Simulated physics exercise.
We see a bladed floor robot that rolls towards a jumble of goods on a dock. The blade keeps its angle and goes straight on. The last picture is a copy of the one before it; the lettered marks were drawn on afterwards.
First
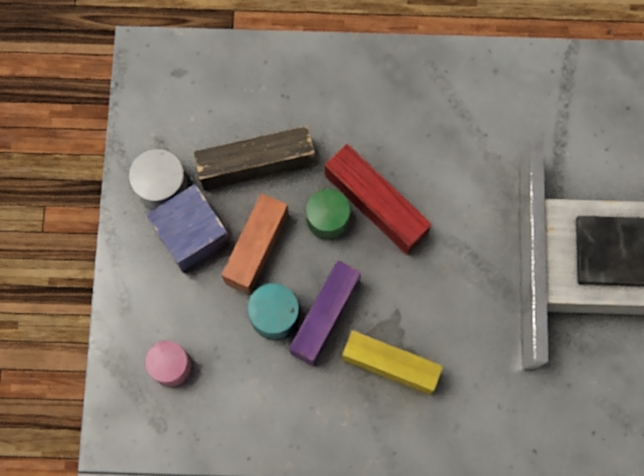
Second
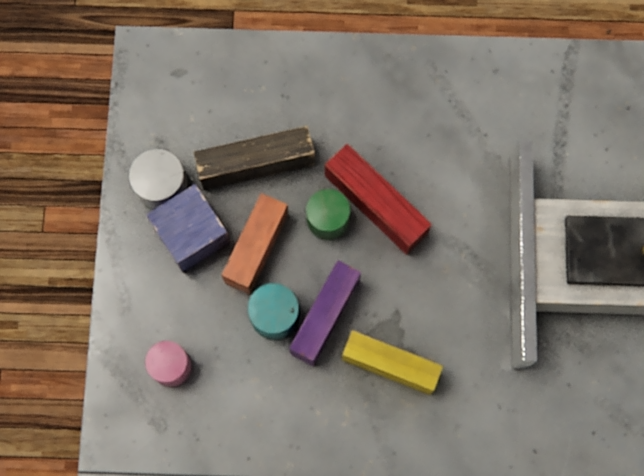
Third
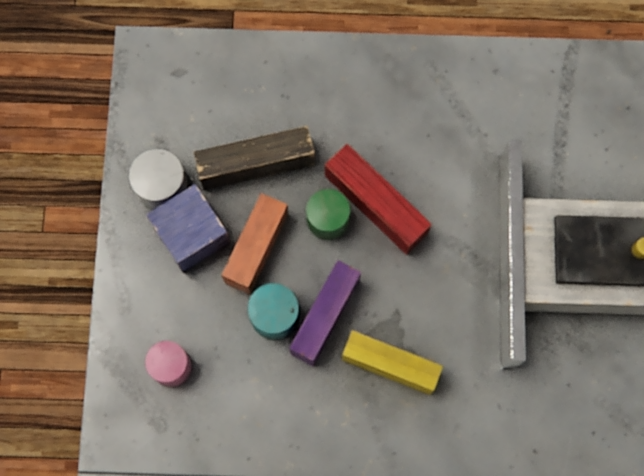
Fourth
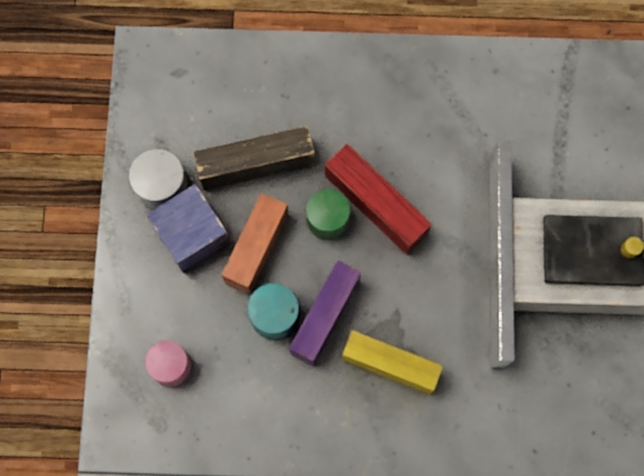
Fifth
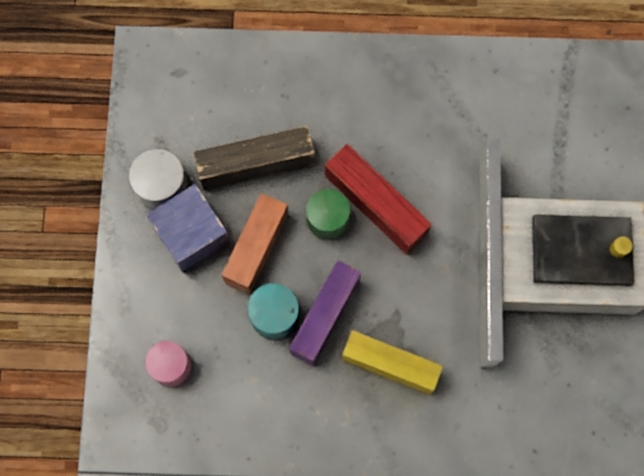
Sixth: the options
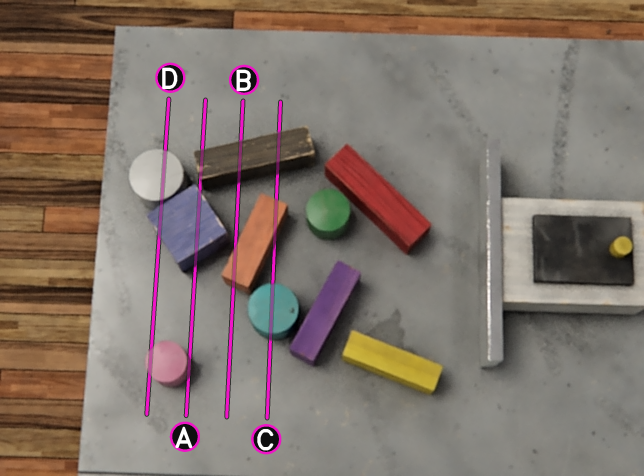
A bladed robot rolled slowly left across the gray surface, moving only a short way toward a scattered jumble of colored bars, round canisters and a blue crate, which all stayed still.
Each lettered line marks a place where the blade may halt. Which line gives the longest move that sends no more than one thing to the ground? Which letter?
A is the last line within the limit.
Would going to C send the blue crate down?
No.
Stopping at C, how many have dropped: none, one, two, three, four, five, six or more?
By then, none.
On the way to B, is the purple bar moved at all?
Yes.
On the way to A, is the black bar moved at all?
Yes.
On the marked copy, A at (196, 252); B at (235, 253); C at (274, 254); D at (158, 251).
With A. Early on, robot (466, 246); yellow stick (376, 377); black bar (250, 149).
Further on, robot (360, 243); white canister (148, 183); blue crate (150, 245).
At the end, robot (277, 240); white canister (110, 159); blue crate (109, 265); none fallen.
As for the rest, B is within the limit but short; C is within the limit but short; D drops two.
